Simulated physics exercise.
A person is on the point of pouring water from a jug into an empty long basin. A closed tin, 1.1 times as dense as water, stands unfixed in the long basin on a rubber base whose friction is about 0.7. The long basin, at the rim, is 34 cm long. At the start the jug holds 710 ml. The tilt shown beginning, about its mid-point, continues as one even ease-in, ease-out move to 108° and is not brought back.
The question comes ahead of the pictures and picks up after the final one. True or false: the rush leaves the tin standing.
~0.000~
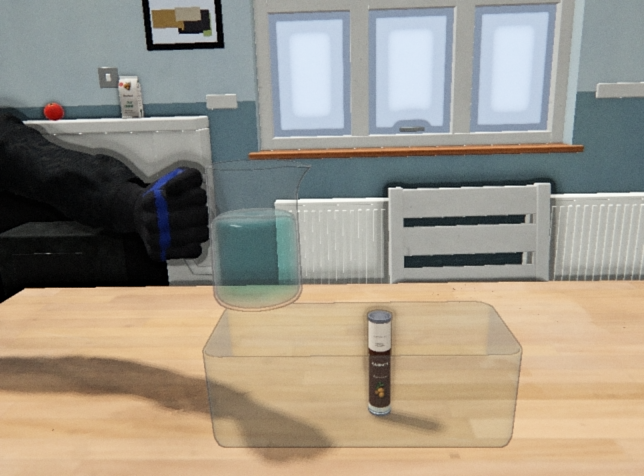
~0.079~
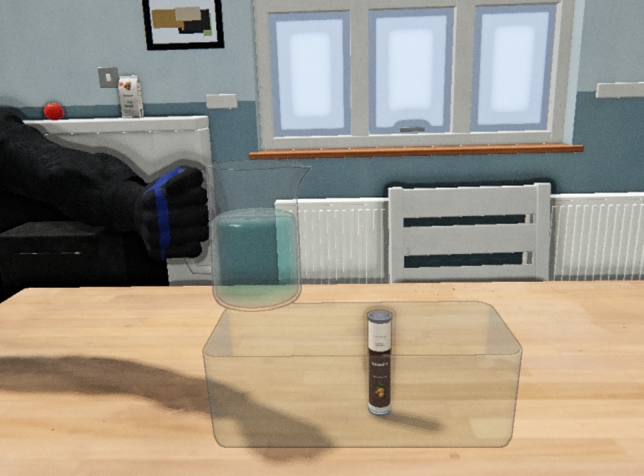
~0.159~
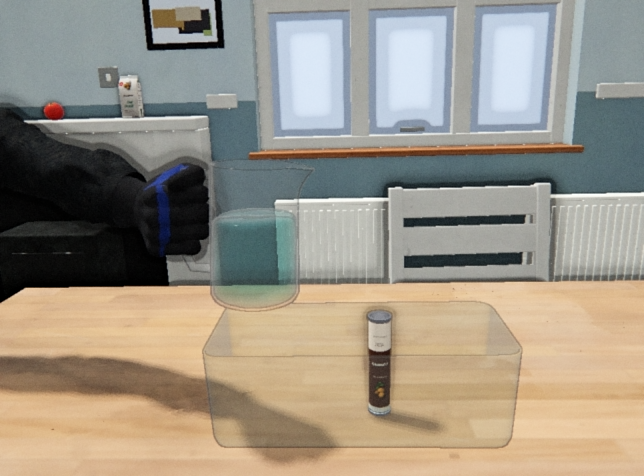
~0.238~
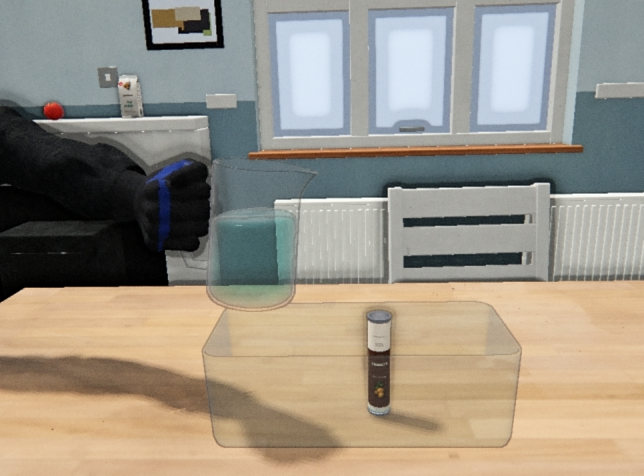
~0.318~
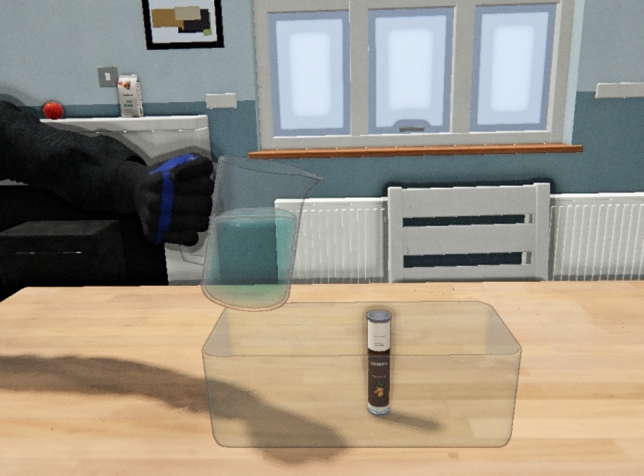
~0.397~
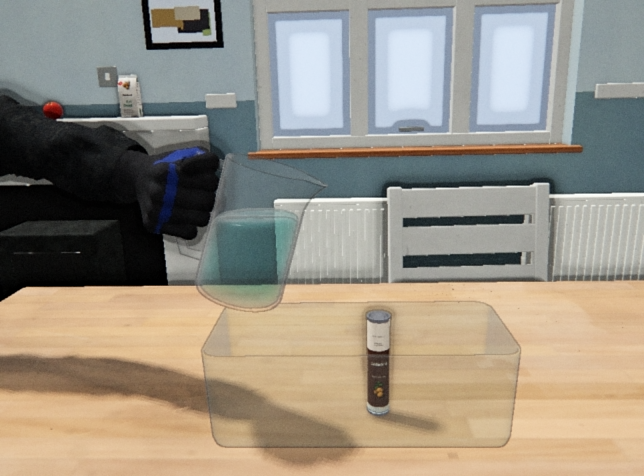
False.
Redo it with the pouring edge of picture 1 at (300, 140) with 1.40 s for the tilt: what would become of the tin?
It tumbles.
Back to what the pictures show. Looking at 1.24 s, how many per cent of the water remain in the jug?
What remains is about 48 percent of it all.
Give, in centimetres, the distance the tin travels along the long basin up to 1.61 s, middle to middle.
About 8 cm.
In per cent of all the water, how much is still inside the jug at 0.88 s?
Roughly 96 percent.
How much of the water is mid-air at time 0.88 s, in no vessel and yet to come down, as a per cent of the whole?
I'd say close to 3 per cent.
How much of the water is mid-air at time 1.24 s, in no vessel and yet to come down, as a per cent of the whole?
Around 16 per cent of the liquid is in flight.
By 0.88 s the tilt is 68° and 97 per cent is still to pour; the tin stands where it began.
By 1.24 s the tilt is 99° and 47 per cent is still to pour; the tin leans 4°.
By 1.61 s the tilt is 108° and 5 per cent is still to pour; the tin lies on its side.
By 2.02 s the tilt is 108° and 0 per cent is still to pour; the tin lies on its side.
At rest the tin lies on its side.
